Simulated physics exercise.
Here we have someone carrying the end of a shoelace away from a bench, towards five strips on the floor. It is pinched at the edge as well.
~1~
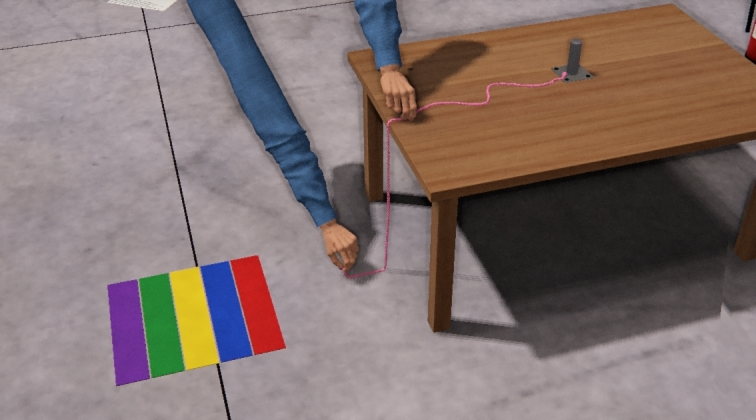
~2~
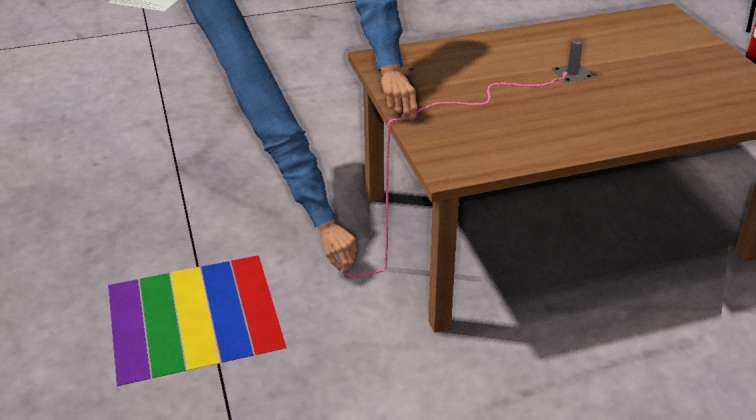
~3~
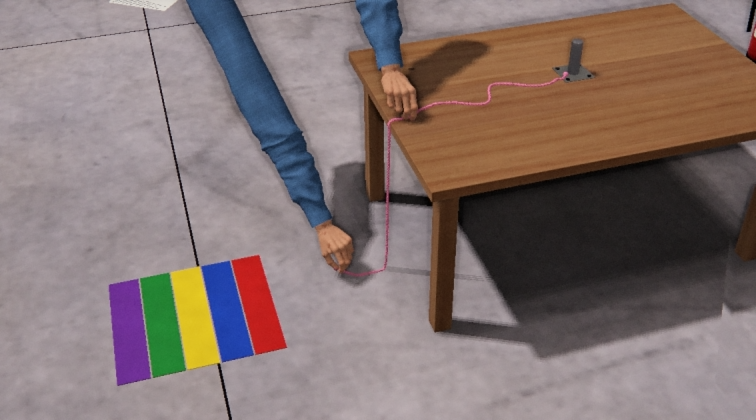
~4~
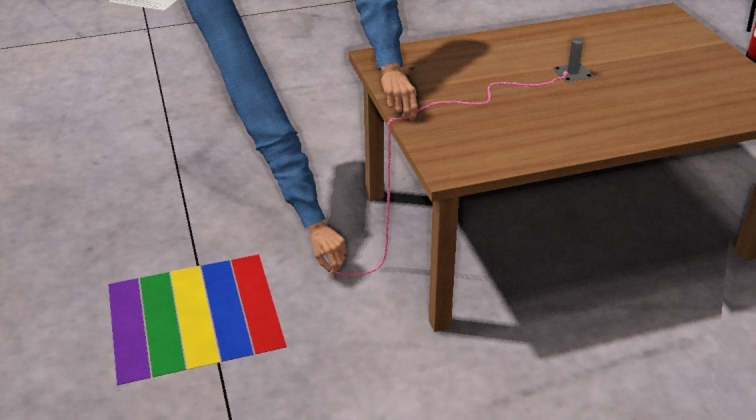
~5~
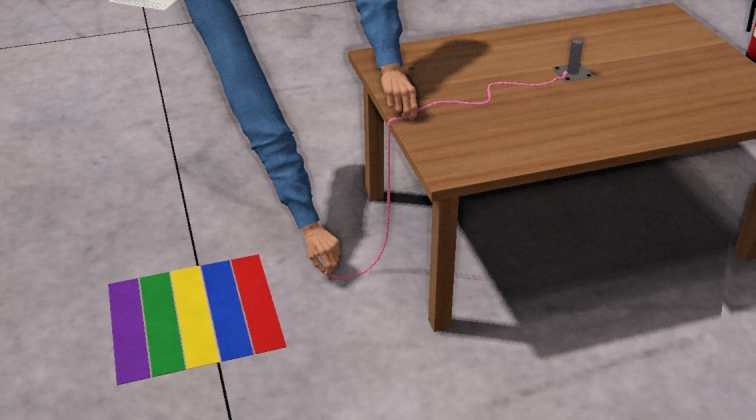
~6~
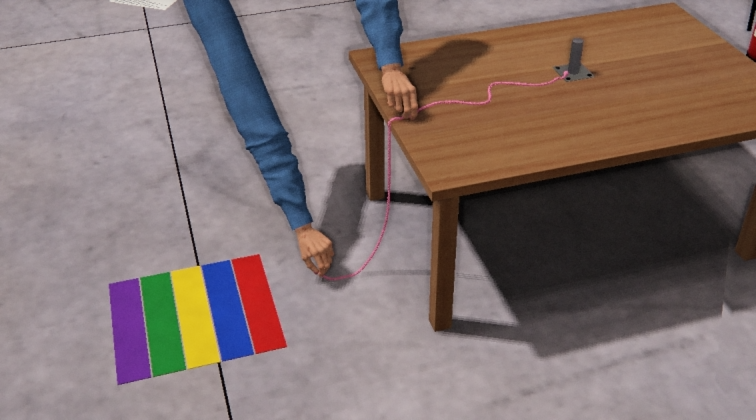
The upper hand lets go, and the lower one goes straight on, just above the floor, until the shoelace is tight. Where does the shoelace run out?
It halts on the yellow strip.
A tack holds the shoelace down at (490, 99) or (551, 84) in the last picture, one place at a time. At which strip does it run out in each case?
It would be blue; yellow.
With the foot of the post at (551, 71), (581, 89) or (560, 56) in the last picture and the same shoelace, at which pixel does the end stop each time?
The places are (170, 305), (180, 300) and (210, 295).
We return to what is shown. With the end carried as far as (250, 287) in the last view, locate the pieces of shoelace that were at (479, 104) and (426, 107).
They go to (451, 103) and to (401, 116).
Soon after, end near (250, 287); over red.
Then, end near (214, 295); over blue.
At full stretch, end near (193, 299); over yellow. Over yellow.
